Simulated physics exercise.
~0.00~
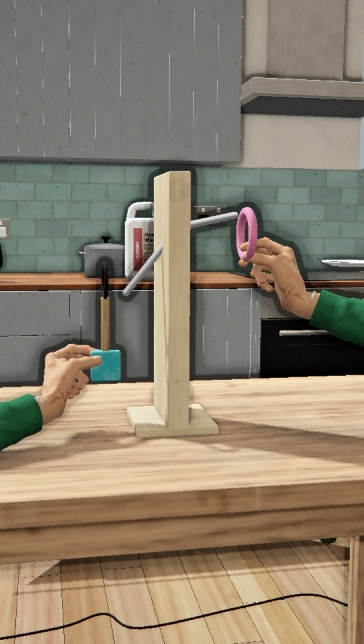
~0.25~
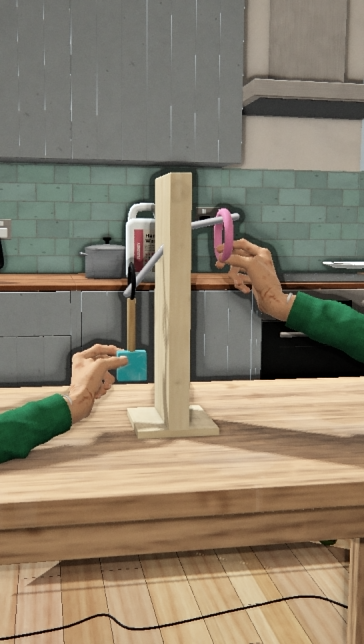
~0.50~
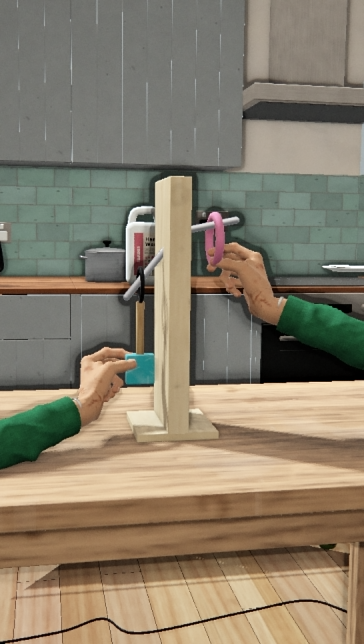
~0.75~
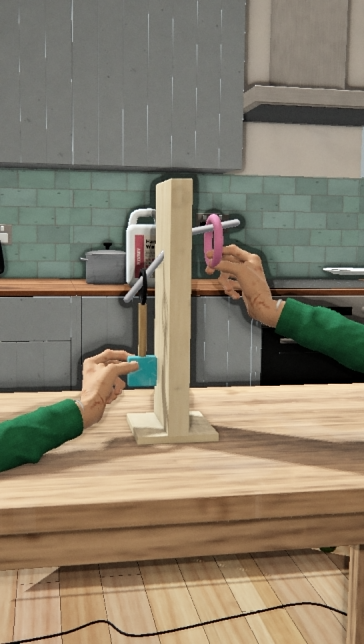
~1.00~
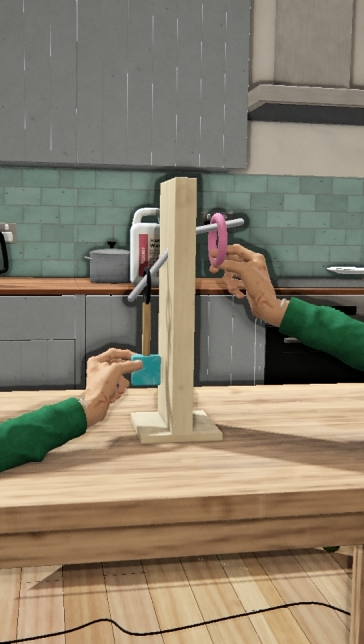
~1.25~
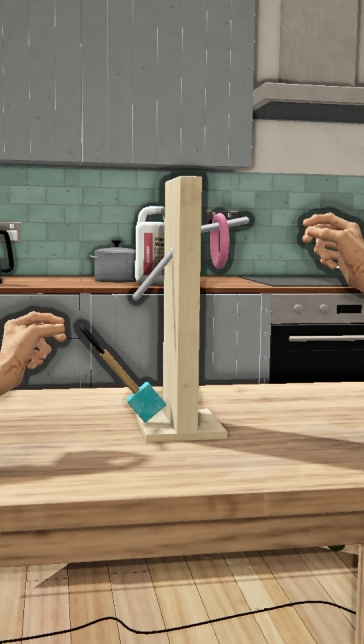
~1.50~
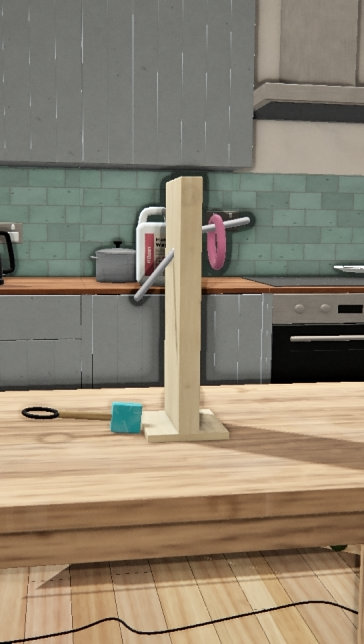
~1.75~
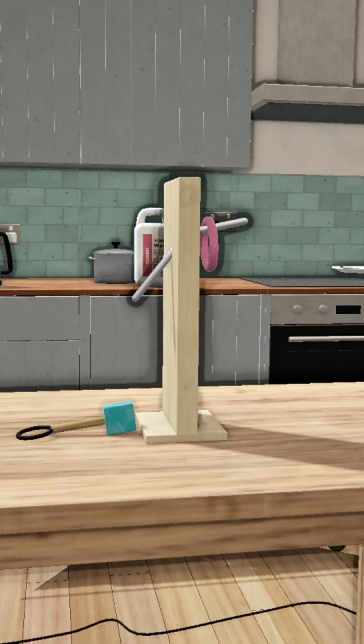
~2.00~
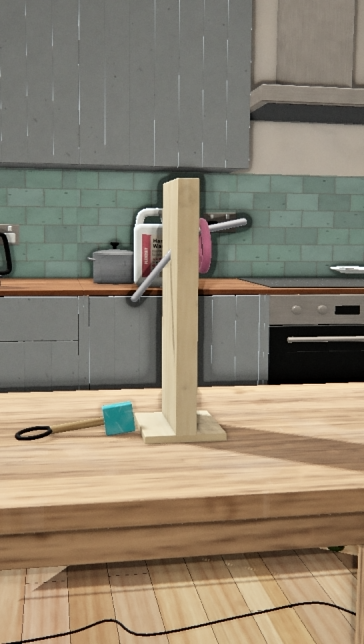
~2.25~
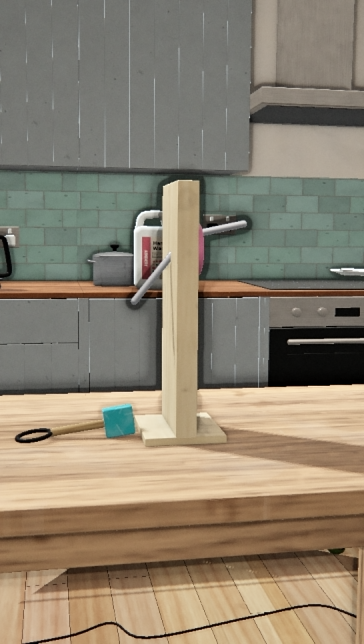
In a kitchen, two hands brought a turquoise brush and a pink ring of tape to a wooden peg stand and let go; the brush dropped and tipped over onto the table, while the tape stayed hooked, sliding left along its peg behind the post.
